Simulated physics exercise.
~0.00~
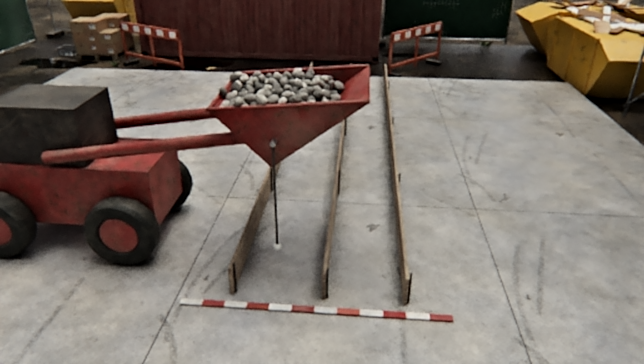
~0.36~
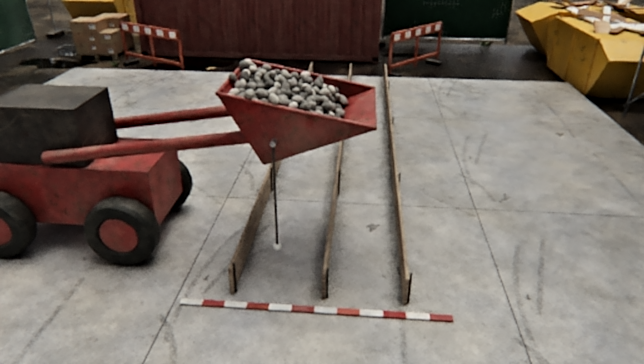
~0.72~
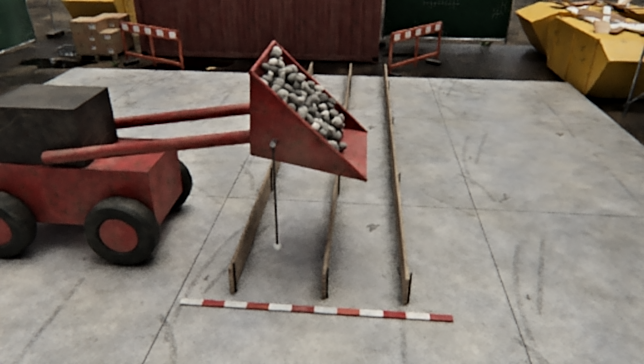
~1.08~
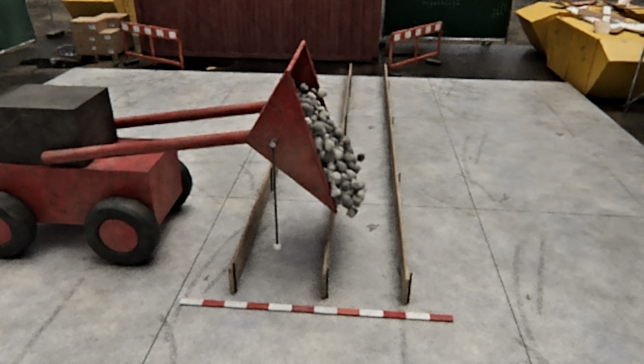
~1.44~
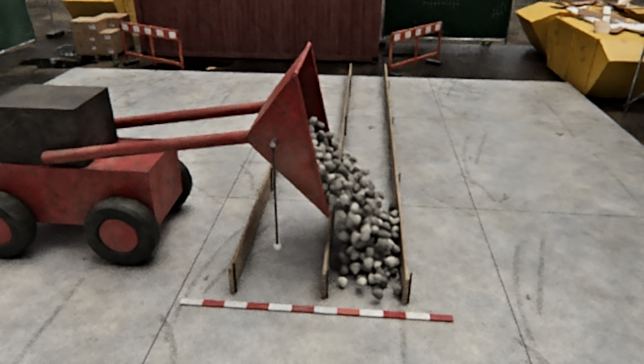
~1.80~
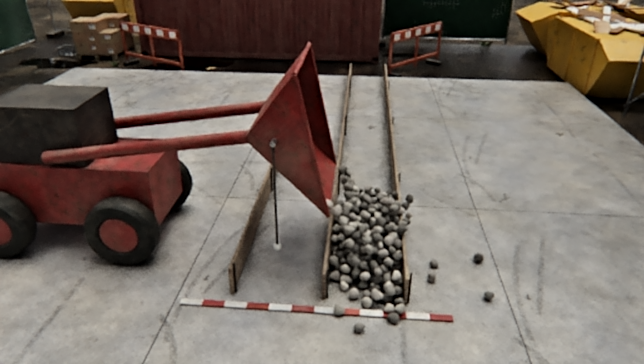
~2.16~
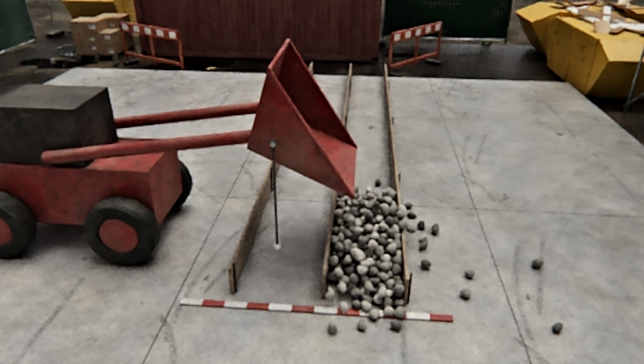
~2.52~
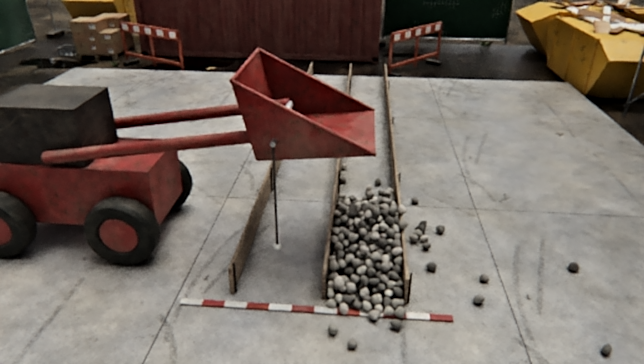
On a pale concrete yard seen from above at an angle, a red loader with a dark top stands at left, holding a red bucket heaped with grey stones over three long boards that form two bays. A red and white striped bar lies across the near end. The loader stays put while the bucket tips steeply to the right, and the stones slide out into the right-hand bay. The emptied bucket then swings partway back up. Most stones rest piled between the boards, with a few scattered on the concrete beyond, while the left bay stays empty.
